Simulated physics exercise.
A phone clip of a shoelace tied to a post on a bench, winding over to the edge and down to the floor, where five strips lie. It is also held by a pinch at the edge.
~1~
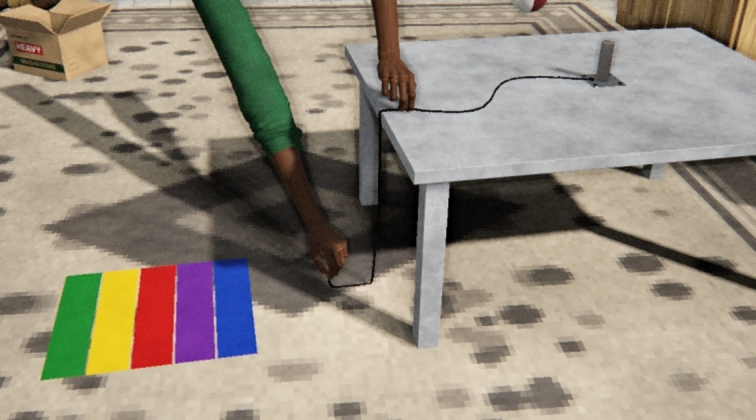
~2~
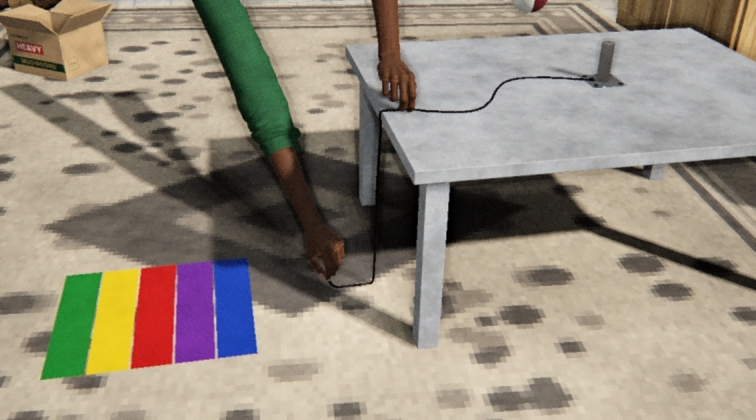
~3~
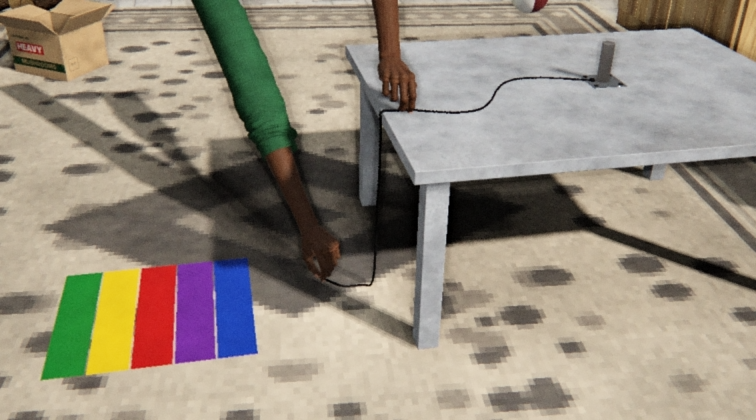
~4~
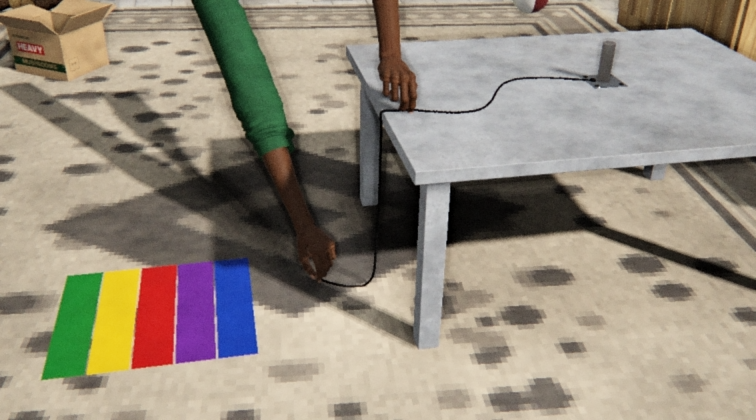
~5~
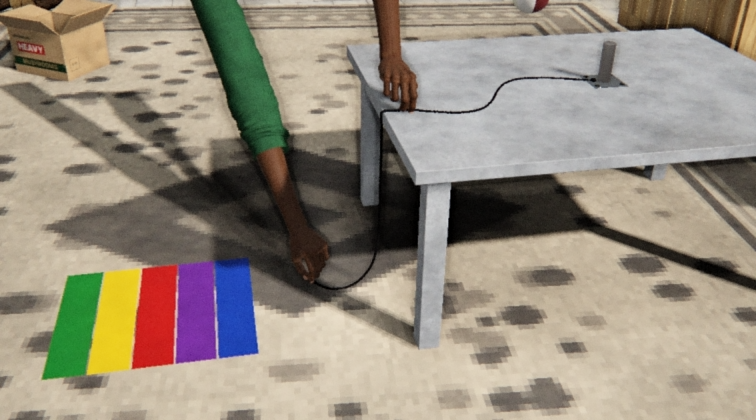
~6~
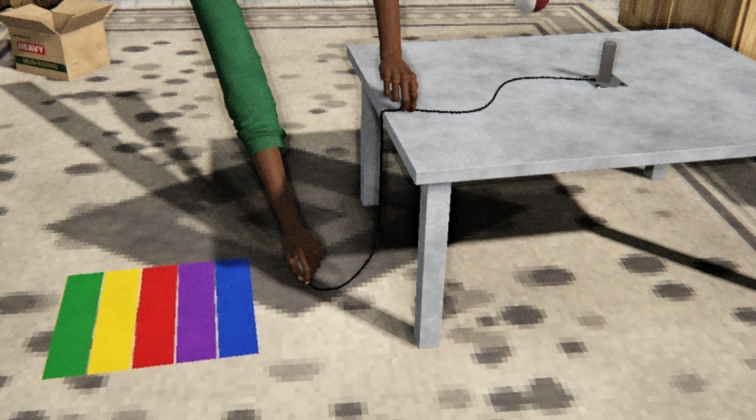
At first, a dark cord runs from a post across a gray table, passes under one hand at the edge, and hangs to the floor, where another hand holds its end. The lower hand then slides slightly left toward the colored strips, and the cord's sharp bend near the floor opens into a rounder curve.
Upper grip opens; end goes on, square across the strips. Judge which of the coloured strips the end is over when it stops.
It is over the red strip.
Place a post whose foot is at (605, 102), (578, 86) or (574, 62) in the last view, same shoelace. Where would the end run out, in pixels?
You'd get roughly (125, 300), (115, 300) and (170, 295), one for each try.
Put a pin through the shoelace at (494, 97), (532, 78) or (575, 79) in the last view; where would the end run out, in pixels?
Going through the tries, I'd expect close to (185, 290), (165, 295) and lastly (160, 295).
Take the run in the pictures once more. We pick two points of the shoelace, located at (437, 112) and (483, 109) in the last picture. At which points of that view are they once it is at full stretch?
At (394, 106), then (438, 101).
A little later, end near (235, 286); over blue.
Next, end near (186, 291); over purple.
When it is tight, end near (156, 294); over red. It gets as far as the red strip.
